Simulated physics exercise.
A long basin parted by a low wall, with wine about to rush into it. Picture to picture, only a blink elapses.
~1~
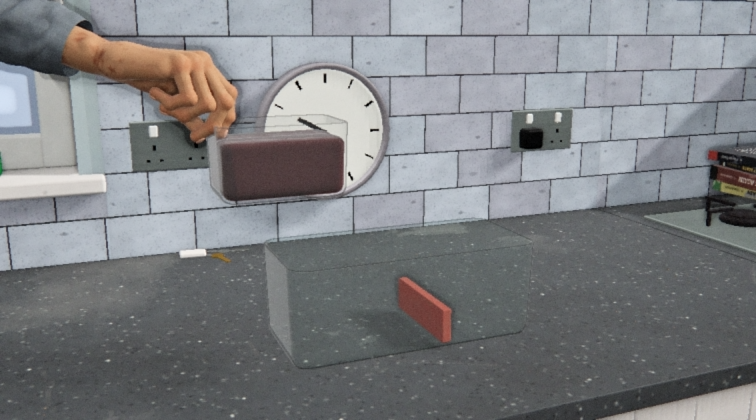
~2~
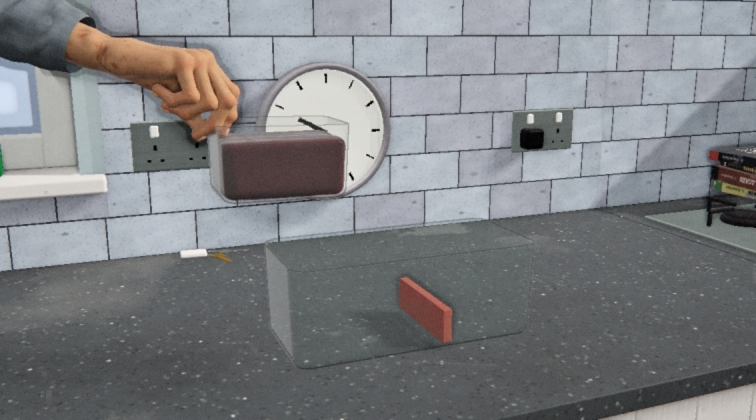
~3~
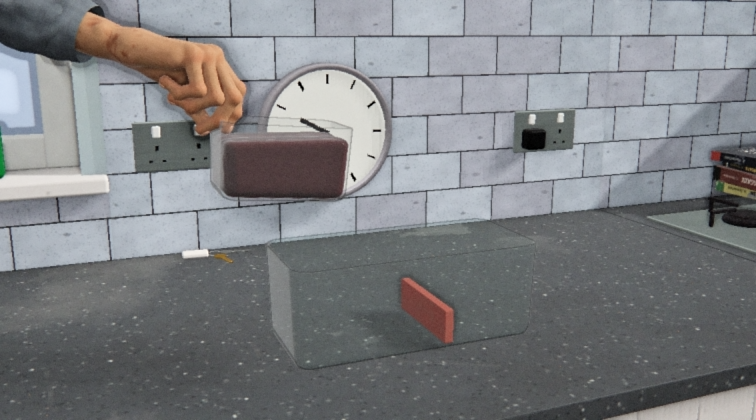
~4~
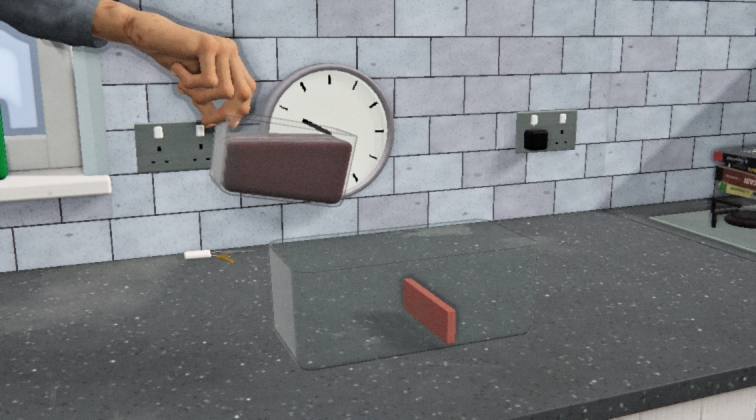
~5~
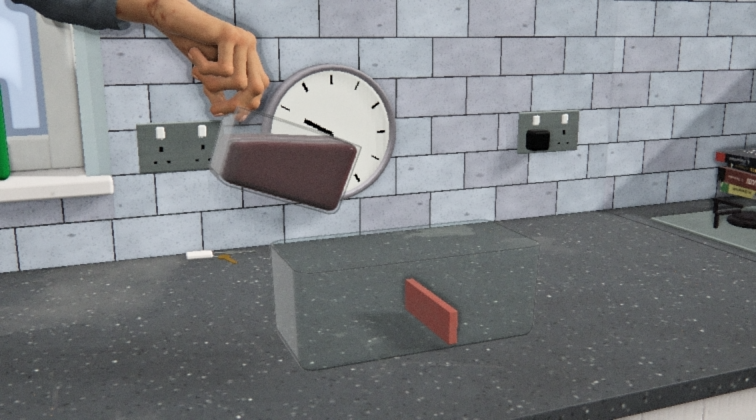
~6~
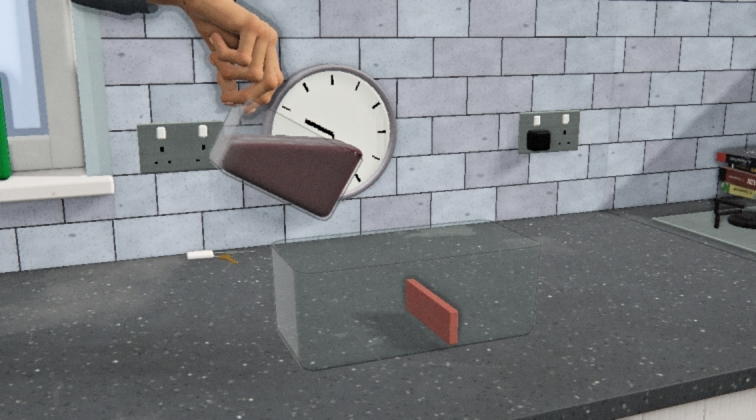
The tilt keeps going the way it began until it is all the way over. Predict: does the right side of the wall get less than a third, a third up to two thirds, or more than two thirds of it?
It gets less than a third.
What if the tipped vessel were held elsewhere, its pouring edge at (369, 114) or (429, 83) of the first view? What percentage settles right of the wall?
About 35 % the first time, about 75 % the second.
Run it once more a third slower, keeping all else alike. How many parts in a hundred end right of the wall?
Roughly 5 in a hundred.
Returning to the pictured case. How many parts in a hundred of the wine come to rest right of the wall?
It comes to about 10 per cent.
A moment on, the tilt is 87° and 34 per cent is still to pour, 32 is left of the wall and 0 right of it.
Next, the tilt is 98° and 10 per cent is still to pour, 81 is left of the wall and 3 right of it.
Then the tilt is 98° and 2 per cent is still to pour, 84 is left of the wall and 10 right of it.
Later the tilt is 98° and 1 per cent is still to pour, 87 is left of the wall and 10 right of it.
At rest 88 per cent lies left of the wall, 10 right of it and 1 outside.
